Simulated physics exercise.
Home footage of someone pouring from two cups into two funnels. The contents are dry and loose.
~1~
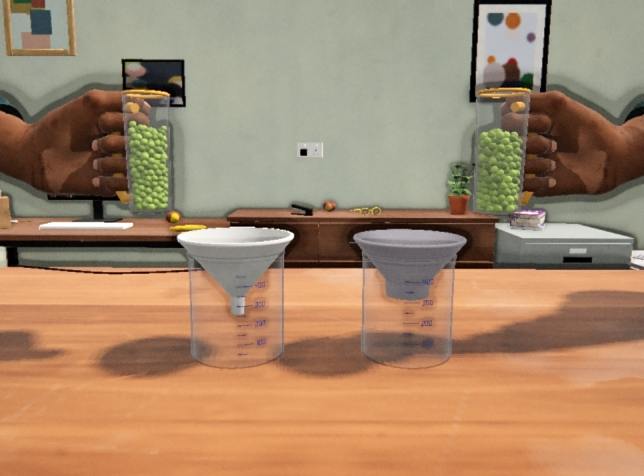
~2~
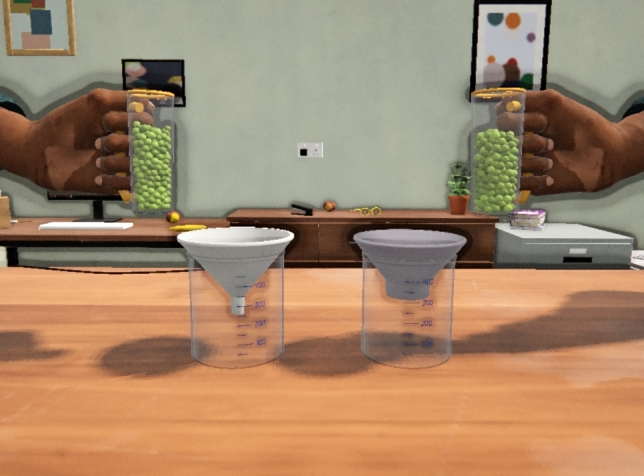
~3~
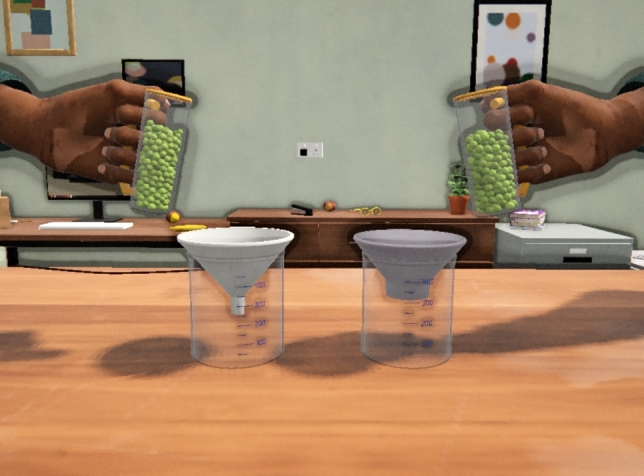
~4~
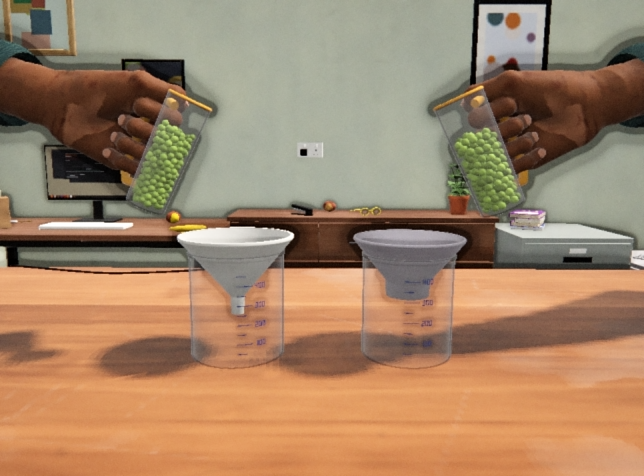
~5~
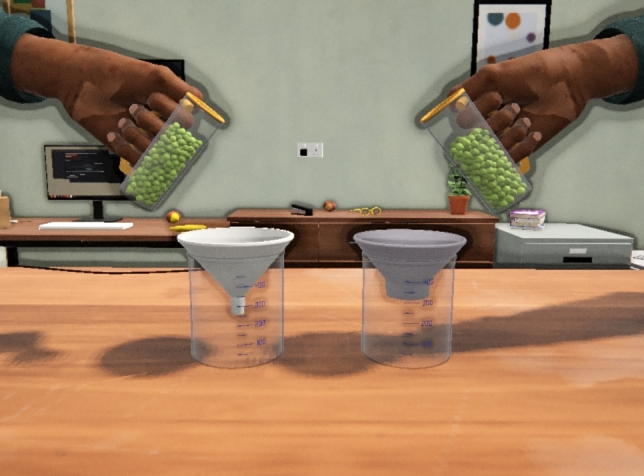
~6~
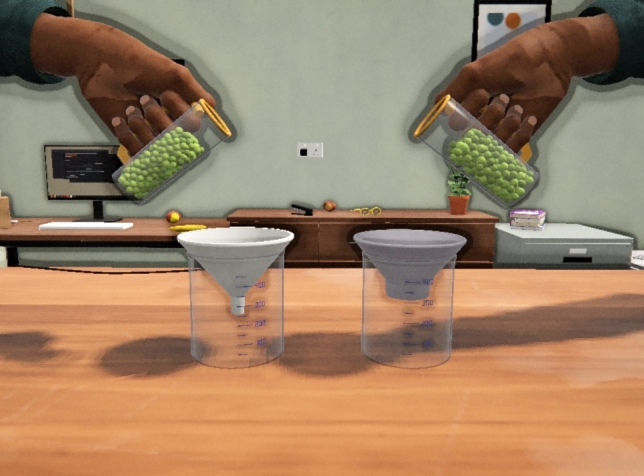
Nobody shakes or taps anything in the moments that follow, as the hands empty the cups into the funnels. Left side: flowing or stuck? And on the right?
At the end, left funnel: Watch it back up; right funnel: Watch it pour right through.
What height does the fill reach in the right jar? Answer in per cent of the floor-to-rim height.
Result: Roughly 20 per cent.
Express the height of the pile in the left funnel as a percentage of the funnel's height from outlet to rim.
Near 85 %.
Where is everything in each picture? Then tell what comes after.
In the first picture, left funnel at (237, 245), outlet at (238, 313), under two pieces wide; left cup at (148, 154), holding dried peas; right funnel at (409, 247), outlet at (407, 295), about 5 pieces wide; right cup at (500, 154), holding dried peas.
In the second picture, left cup at (152, 154), upright; right cup at (496, 154), upright.
In the third picture, left cup at (160, 154), tipped 12°; right cup at (488, 154), tipped 12°.
In the fourth picture, left cup at (168, 154), tipped 25°; right cup at (481, 154), tipped 25°.
In the fifth picture, left cup at (171, 154), tipped 39°; right cup at (477, 154), tipped 39°.
In the sixth picture, left funnel at (237, 245), outlet at (238, 313); left cup at (171, 154), tipped 52°; right funnel at (409, 247), outlet at (407, 295); right cup at (477, 154), tipped 52°.
Then, 0.28 s past the last view, left, all still in the cup; right, all still in the cup.
Then, 0.58 s past the last view, left, all still in the cup; right, all still in the cup.
Then, 0.93 s past the last view, left, about half still in the cup, about half in or over the funnel, a stray few down in the jar; right, about half still in the cup, about a third in or over the funnel, about a quarter down in the jar.
Finally, left, nearly all stuck in the funnel, a stray few down in the jar; right, all down in the jar.
